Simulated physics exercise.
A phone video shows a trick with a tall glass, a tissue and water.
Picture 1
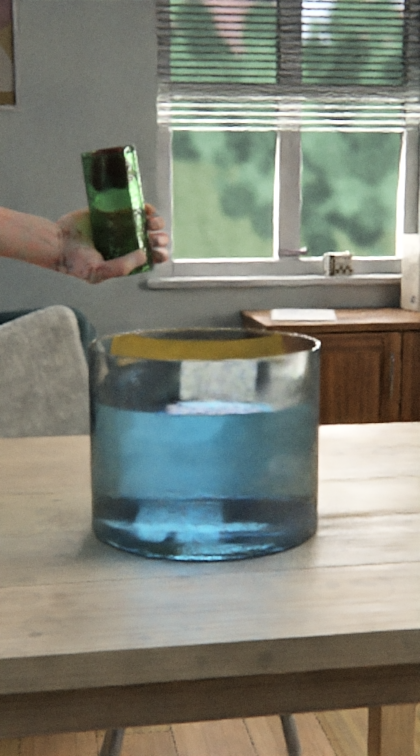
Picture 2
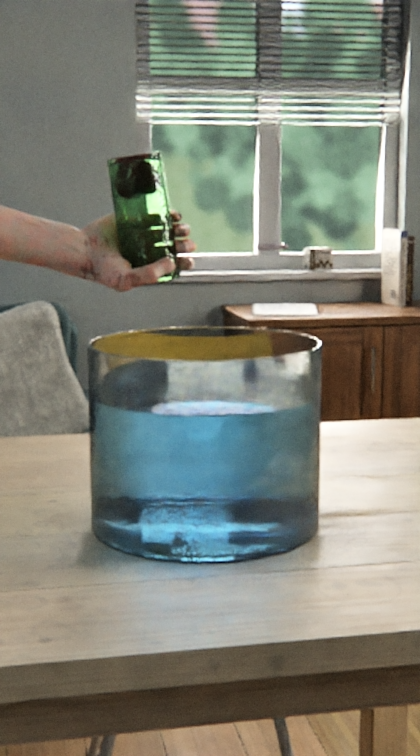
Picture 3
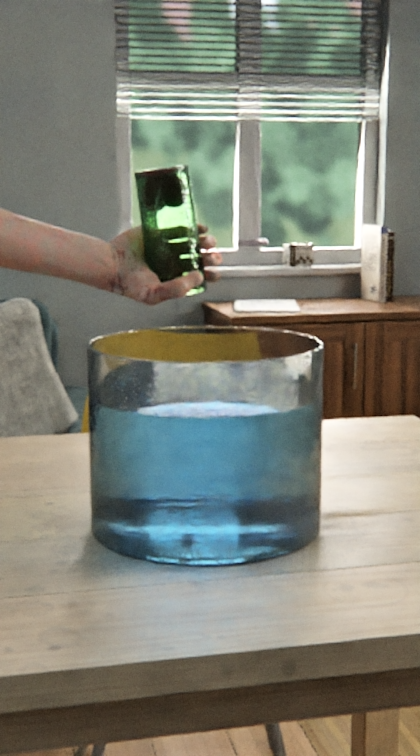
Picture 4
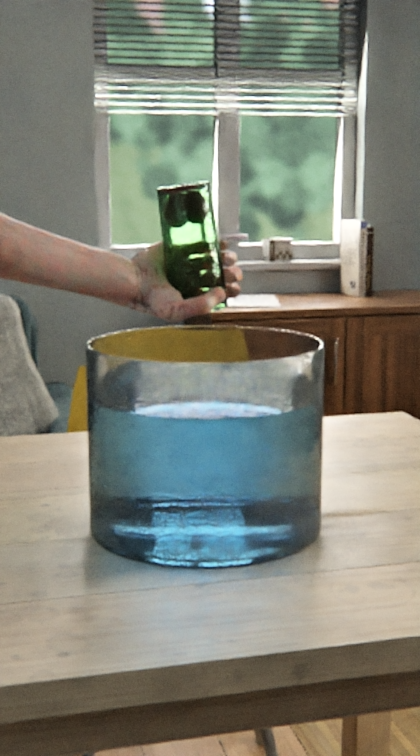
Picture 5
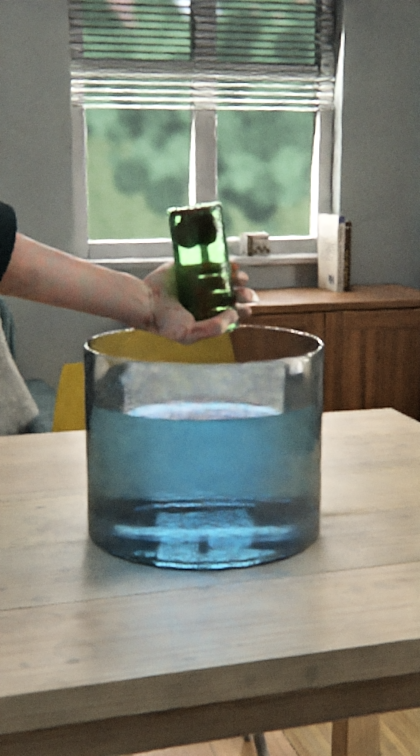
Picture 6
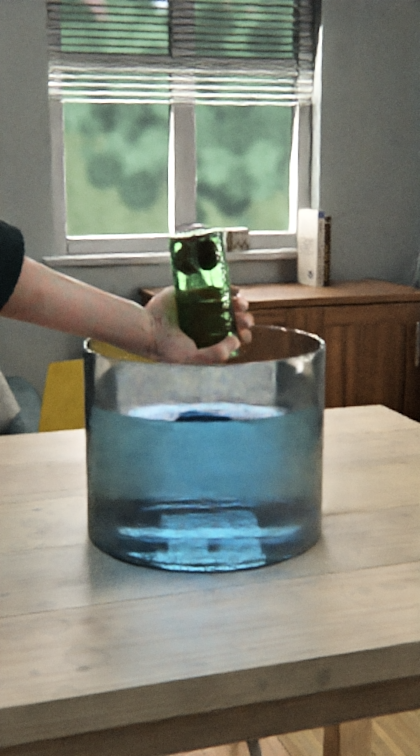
The video shows a hand holding a green glass mouth down, with something dark inside, above a large clear tub of bluish water on a wooden table, then lowering it gradually toward the water as the view shifts slightly.
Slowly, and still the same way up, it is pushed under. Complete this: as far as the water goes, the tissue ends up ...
... dry.
Shortly, the tall glass enters the water.
Then, air is trapped inside and holds the level down.
At the finish, the tall glass is under, still full of air, and the tissue is dry.
